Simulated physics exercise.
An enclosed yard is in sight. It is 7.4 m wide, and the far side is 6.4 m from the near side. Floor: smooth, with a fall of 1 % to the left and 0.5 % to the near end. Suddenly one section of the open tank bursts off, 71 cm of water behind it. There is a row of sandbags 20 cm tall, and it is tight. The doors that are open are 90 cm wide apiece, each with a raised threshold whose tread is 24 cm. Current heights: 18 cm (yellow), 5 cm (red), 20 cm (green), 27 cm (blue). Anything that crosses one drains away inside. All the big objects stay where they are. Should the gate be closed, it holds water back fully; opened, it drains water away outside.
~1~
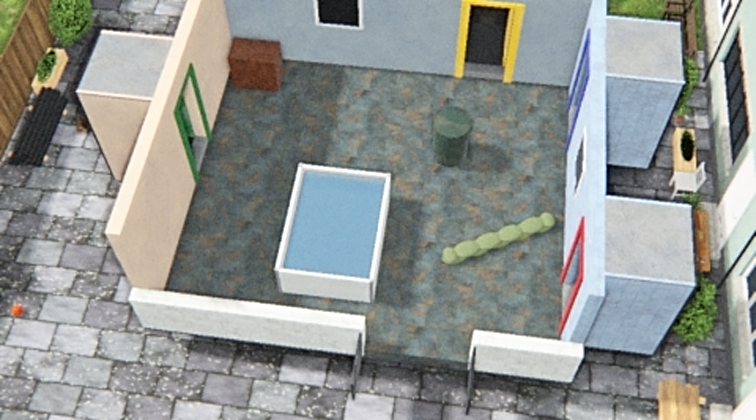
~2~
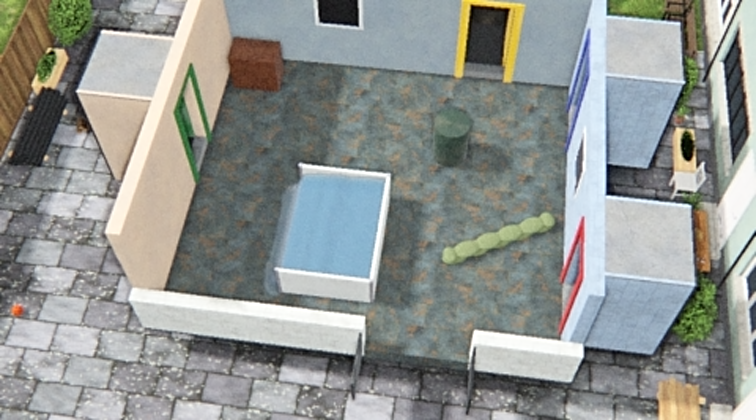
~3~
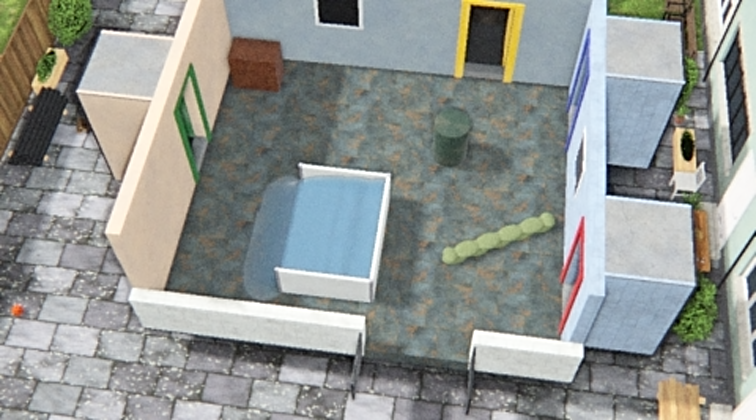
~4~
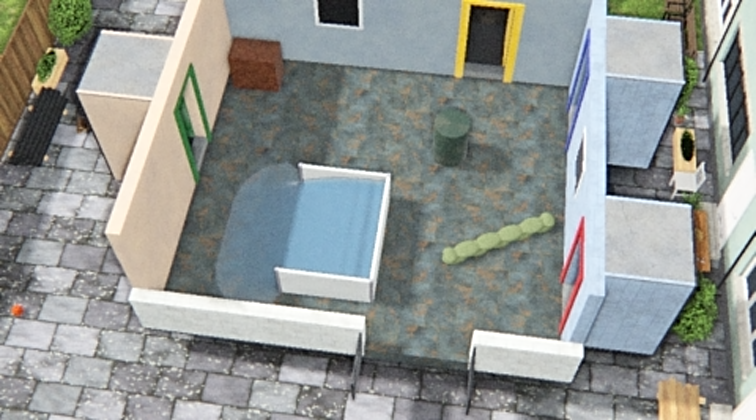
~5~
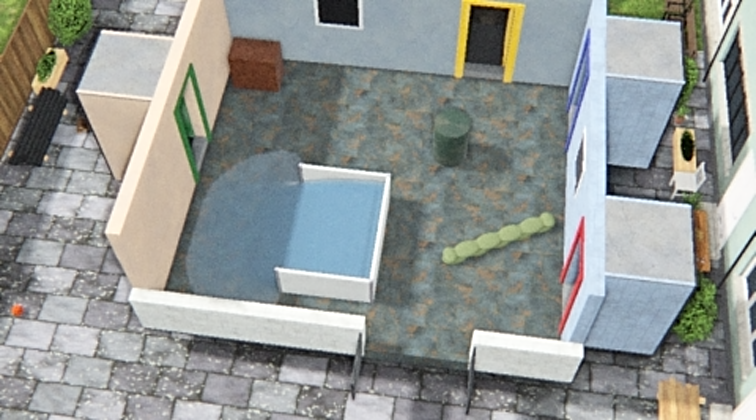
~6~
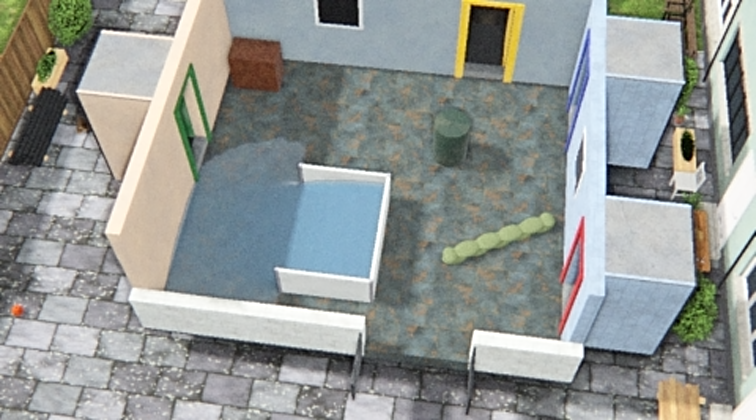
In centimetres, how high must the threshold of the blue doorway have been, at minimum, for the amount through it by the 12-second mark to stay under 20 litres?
It must have been at least 7 cm high.
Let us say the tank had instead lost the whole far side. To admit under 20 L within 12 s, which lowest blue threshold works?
It should stand roughly 12.5 cm high.
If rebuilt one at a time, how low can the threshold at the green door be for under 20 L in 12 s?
Green door, minimum about 23 cm.
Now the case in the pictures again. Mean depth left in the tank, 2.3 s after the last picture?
The mean depth is roughly 11 cm.
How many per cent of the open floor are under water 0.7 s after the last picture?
The wet part is about 20 per cent.
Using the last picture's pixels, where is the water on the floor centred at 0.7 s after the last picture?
(264, 235), roughly.
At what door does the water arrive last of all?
Last in order comes the blue door.
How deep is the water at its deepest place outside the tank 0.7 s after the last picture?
Close to 53 centimetres.
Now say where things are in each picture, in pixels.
The open tank at (335, 223) is whole and still, 71 cm deep; the blue door at (577, 98) is dry, in the first picture.
The front is at (268, 286), 0.3 m from the gap at (293, 230); 0.6 m2 of floor is wet, 71 cm left at the back, in the second picture.
The gap is at (293, 232), the front 0.7 m out at (247, 281); the back of the open tank holds 70 cm, in the third picture.
The front is at (220, 263), 1.3 m from the gap at (294, 233); 3.6 m2 of floor is wet, 63 cm left at the back, in the fourth picture.
The front is at (192, 252), 1.9 m from the gap at (294, 233); 5.8 m2 of floor is wet, 60 cm left at the back, in the fifth picture.
Water pours out at (294, 233) and has run 2.2 m, to (166, 286); about 8 cm deep outside, 57 cm at the back; 5.6 m in a straight line remain to the blue door at (577, 98), in the sixth picture.
Then, 0.7 s after the last picture water covers 20 % of the floor, deepest (53 cm) near (161, 303); it has not reached the blue door.
Then, 2.3 s after the last picture water covers 35 % of the floor, deepest (36 cm) near (234, 57); it has not reached the blue door.
Then, 11.3 s after the last picture water covers 95 % of the floor, deepest (10 cm) near (331, 333); 4 cm at the blue door, 0 litres in over its 27 cm threshold.
At the blue door as built, the water peaked near 13 cm, 6.5 s after the last picture.
With a threshold of 6.5 cm, 26 litres would have come in within the 12 s; with 9 cm, 7 litres. So under 20 litres takes about 7 cm.
